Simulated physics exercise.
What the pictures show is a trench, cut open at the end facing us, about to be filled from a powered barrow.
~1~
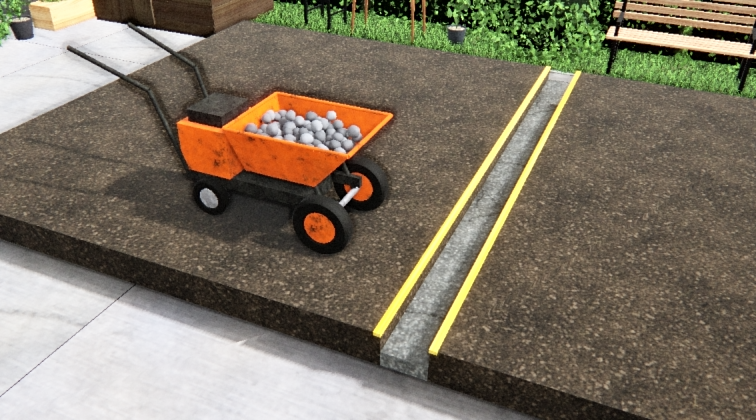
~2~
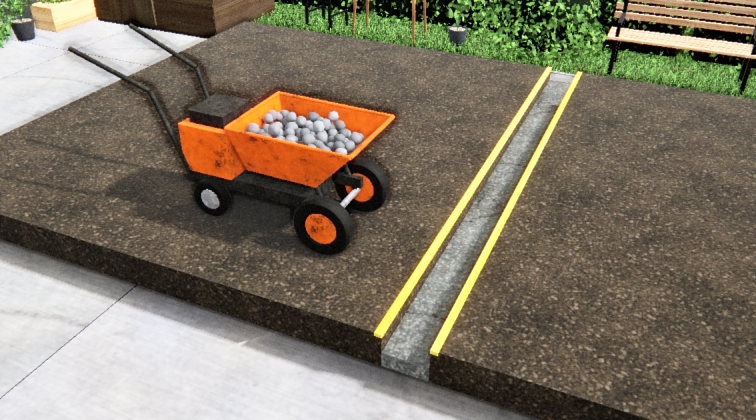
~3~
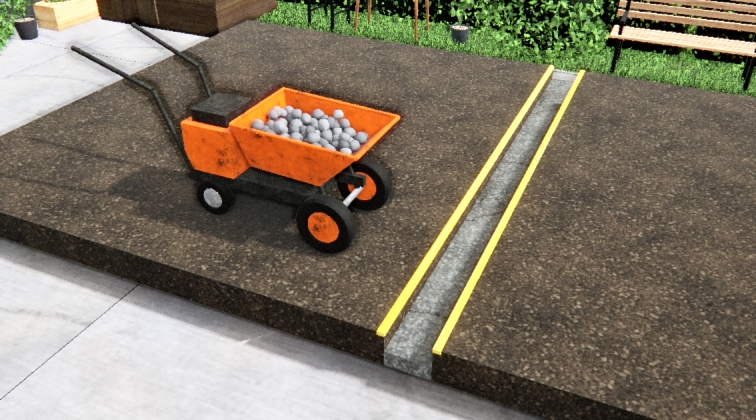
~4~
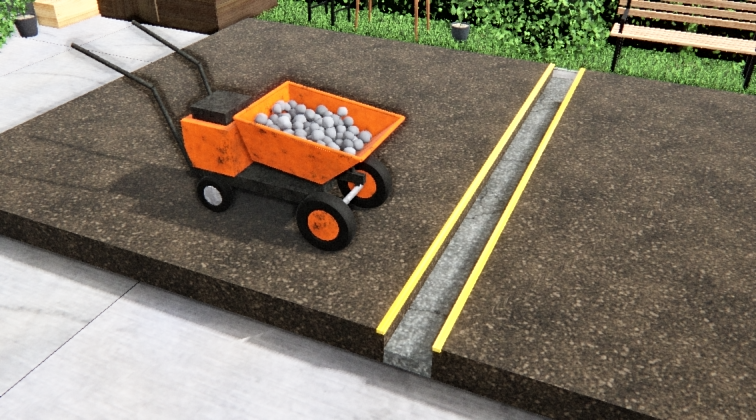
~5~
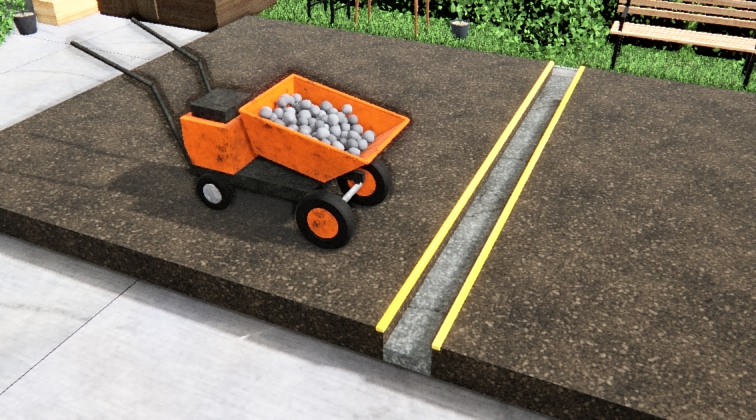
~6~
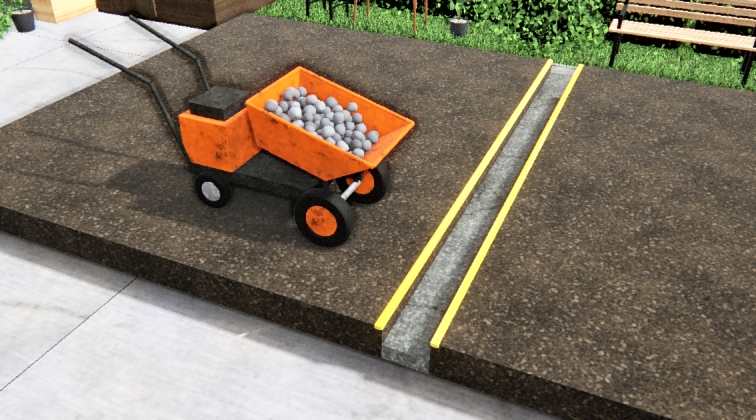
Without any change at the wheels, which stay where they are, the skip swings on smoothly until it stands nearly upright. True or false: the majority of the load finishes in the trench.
True.
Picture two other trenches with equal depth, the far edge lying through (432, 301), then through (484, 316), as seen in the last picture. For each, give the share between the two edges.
The share would be 50 % first and 90 % second.
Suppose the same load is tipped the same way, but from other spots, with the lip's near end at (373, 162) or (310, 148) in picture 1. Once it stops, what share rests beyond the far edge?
Position 1 near 40 %, position 2 near 0 %.
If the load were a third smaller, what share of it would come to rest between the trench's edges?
Share: Approx. 90 %.
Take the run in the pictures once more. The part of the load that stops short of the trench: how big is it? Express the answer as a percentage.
I'd say near 5 per cent, give or take.
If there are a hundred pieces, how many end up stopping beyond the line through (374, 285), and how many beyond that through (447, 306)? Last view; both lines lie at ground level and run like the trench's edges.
Close to 90 and 10 per cent respectively.
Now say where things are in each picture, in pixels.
In the first picture, lip of the skip near (348, 157), level; top of the load near (304, 133), round cobbles; first edge of the trench near (399, 299); far edge near (452, 314), the trench over half as wide as the skip, and about half as deep as wide.
In the second picture, lip of the skip near (350, 158), level; top of the load near (290, 133).
In the third picture, lip of the skip near (356, 159), tipped barely; top of the load near (296, 125).
In the fourth picture, lip of the skip near (361, 160), tipped a little; top of the load near (300, 121).
In the fifth picture, lip of the skip near (367, 163), tipped a little; top of the load near (303, 122).
In the sixth picture, lip of the skip near (372, 167), tipped clearly; top of the load near (292, 116); first edge of the trench near (400, 292); far edge near (453, 307).
Shortly afterwards, skip tipped steeply; the whole lot in the skip.
Next, skip tipped right over; near two thirds in the skip; only a few short of the trench; near a third in or heaped over the trench; only a few falling.
Some moments later, skip tipped right over; a little in the skip; a little short of the trench; the bulk in or heaped over the trench; a little beyond it.
In the end, skip tipped right over; a little in the skip; a little short of the trench; the bulk in or heaped over the trench; a little beyond it.
